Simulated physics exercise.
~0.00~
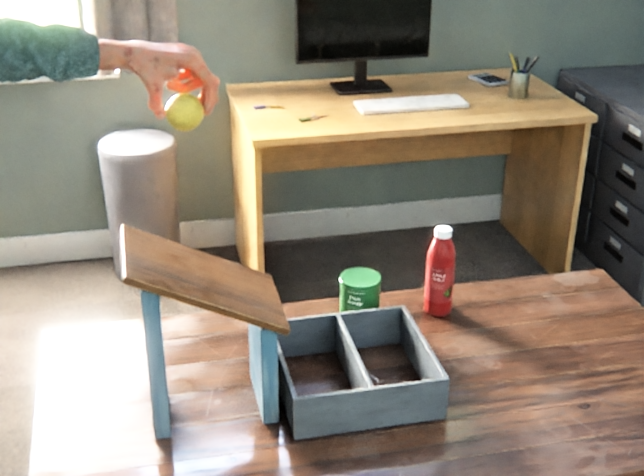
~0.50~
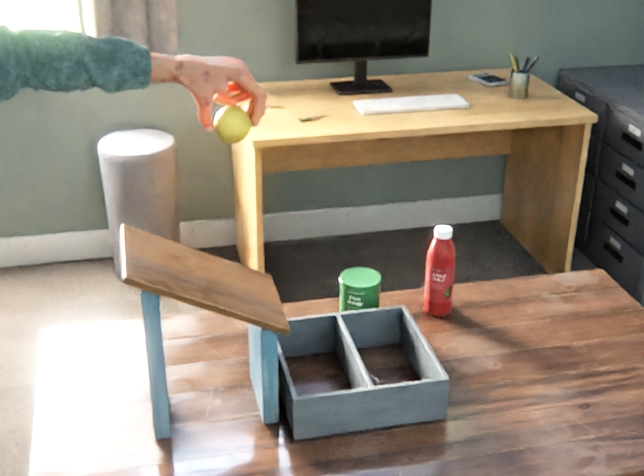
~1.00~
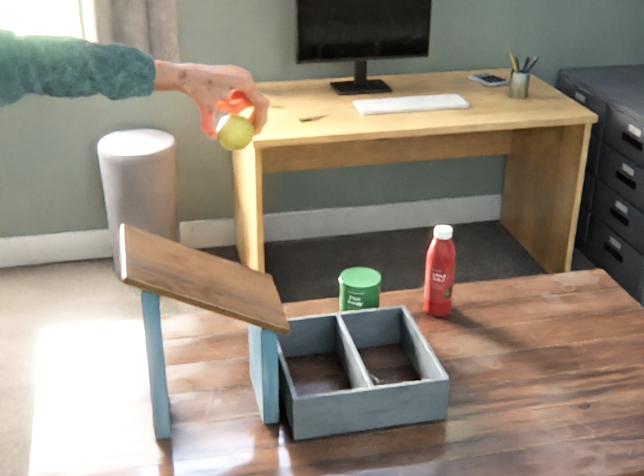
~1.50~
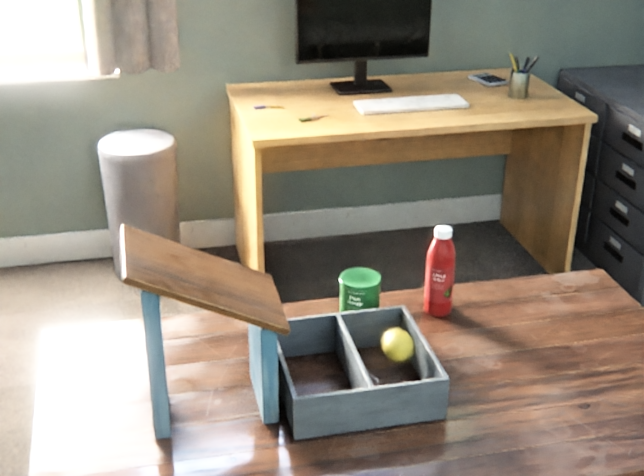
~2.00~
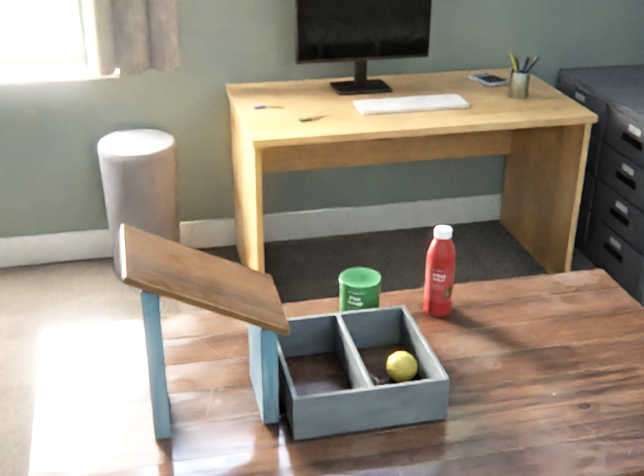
Yellow lemon held above a sloping board by a hand, then released, landing in the farther bay of a grey tray.
